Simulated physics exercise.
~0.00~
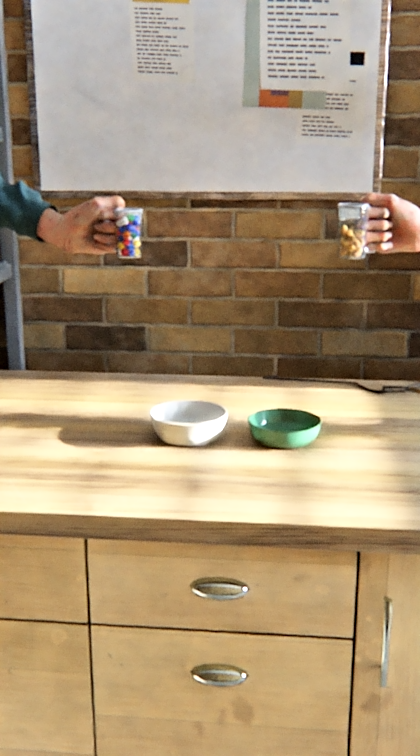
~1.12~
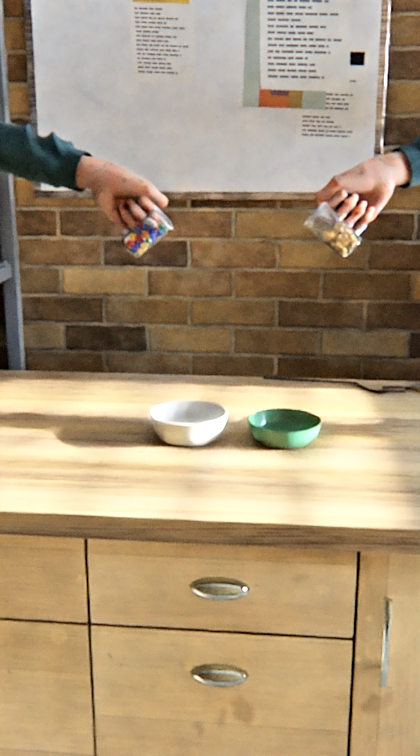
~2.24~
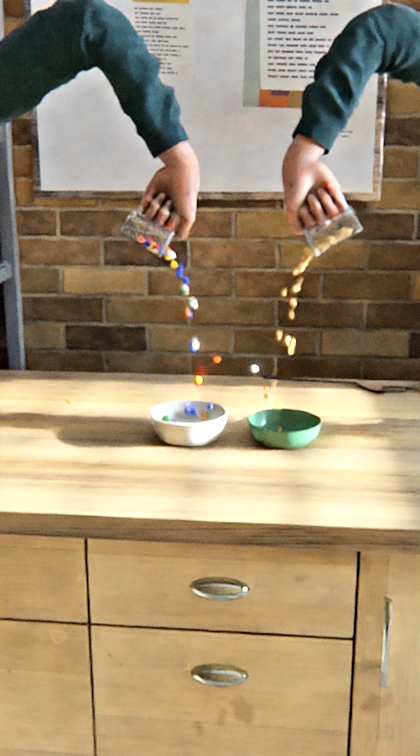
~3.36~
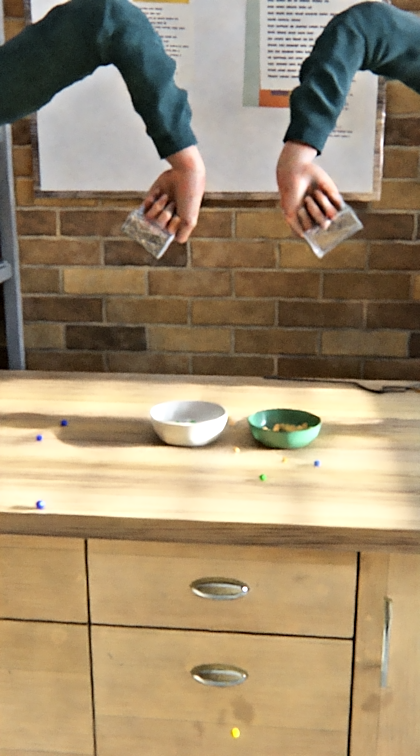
At first, two hands hold small clear cups above a wooden counter, the left one filled with colourful beads and the right one with golden pieces, with a white bowl and a green bowl below. The hands move inward and tilt the cups. Staying high above the counter, they tip further, and the contents stream down toward the bowls, some pieces scattering in the air. The cups end up emptied. Most of the golden pieces rest in the green bowl and many beads land in the white one, but both lose some, with stray beads lying around the counter.
